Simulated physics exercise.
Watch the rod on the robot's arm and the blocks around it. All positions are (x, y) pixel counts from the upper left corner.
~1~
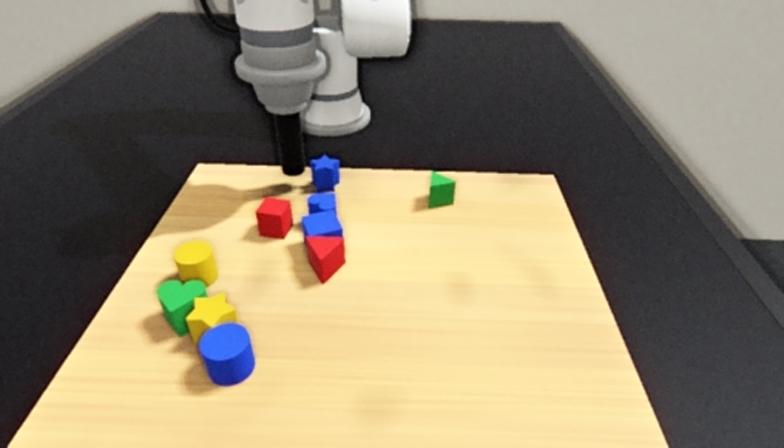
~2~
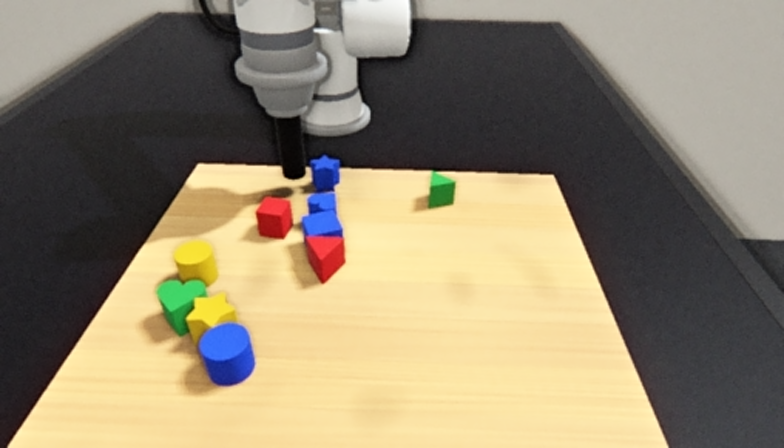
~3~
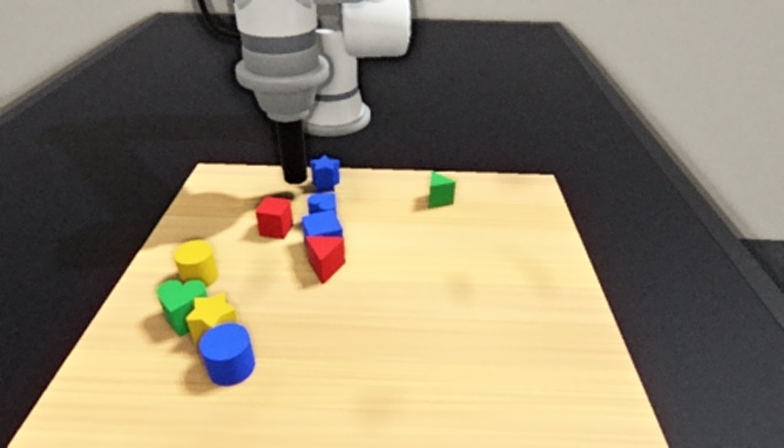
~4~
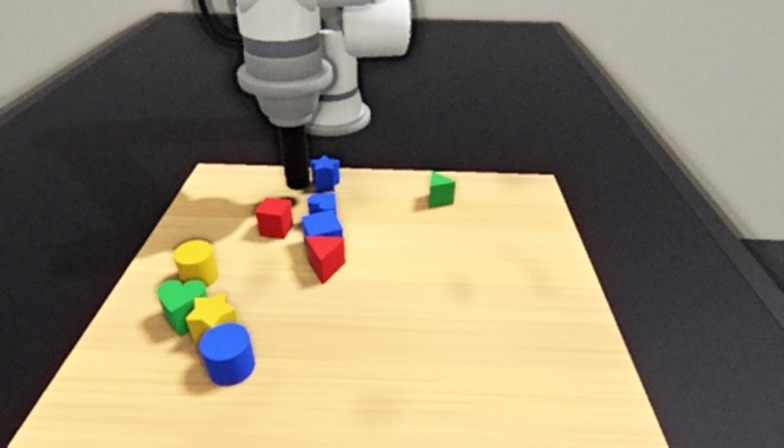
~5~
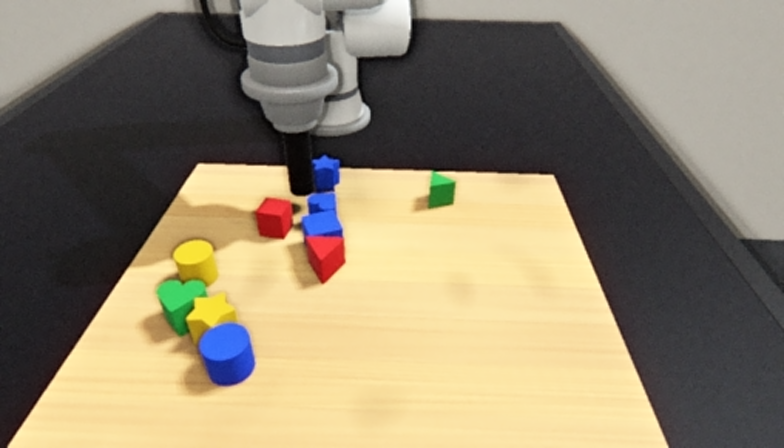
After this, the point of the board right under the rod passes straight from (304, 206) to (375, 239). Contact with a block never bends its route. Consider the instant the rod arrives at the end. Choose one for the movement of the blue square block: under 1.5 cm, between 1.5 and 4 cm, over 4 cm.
1.5-4 cm.
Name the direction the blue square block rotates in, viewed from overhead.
It is turned clockwise.
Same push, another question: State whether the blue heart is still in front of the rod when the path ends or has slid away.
Ahead of the rod.
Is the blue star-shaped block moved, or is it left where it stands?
It keeps its spot.
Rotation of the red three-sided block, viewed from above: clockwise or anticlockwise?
Looking from above, the answer is clockwise.
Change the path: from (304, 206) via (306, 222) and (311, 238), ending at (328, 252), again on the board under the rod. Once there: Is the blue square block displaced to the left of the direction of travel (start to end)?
Short answer: Yes.
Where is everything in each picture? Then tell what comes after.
The first picture shows lower end of the rod (294, 171), tops of blocks, blue square block (322, 222), red three-sided block (324, 244), blue heart (324, 200), blue star-shaped block (324, 163).
The second picture shows rod (295, 175), blocks as before.
The third picture shows rod (296, 179), blocks as before.
The fourth picture shows rod (298, 185), blocks as before.
The fifth picture shows rod (302, 191), blue square block (322, 222), red three-sided block (324, 244), blue heart (324, 200), blue star-shaped block (324, 163).
The first path, step by step. One third of the way, rod (326, 201); blue square block (326, 225), turned 30° clockwise; blue heart (337, 206).
Two thirds of the way, rod (350, 212); blue square block (331, 228), turned 50° clockwise; red three-sided block (322, 247), turned 15° clockwise; blue heart (362, 217).
At the end, rod (375, 223); blue square block (333, 228), turned 60° clockwise; red three-sided block (321, 248), turned 20° clockwise; blue heart (384, 231); blue star-shaped block not moved.
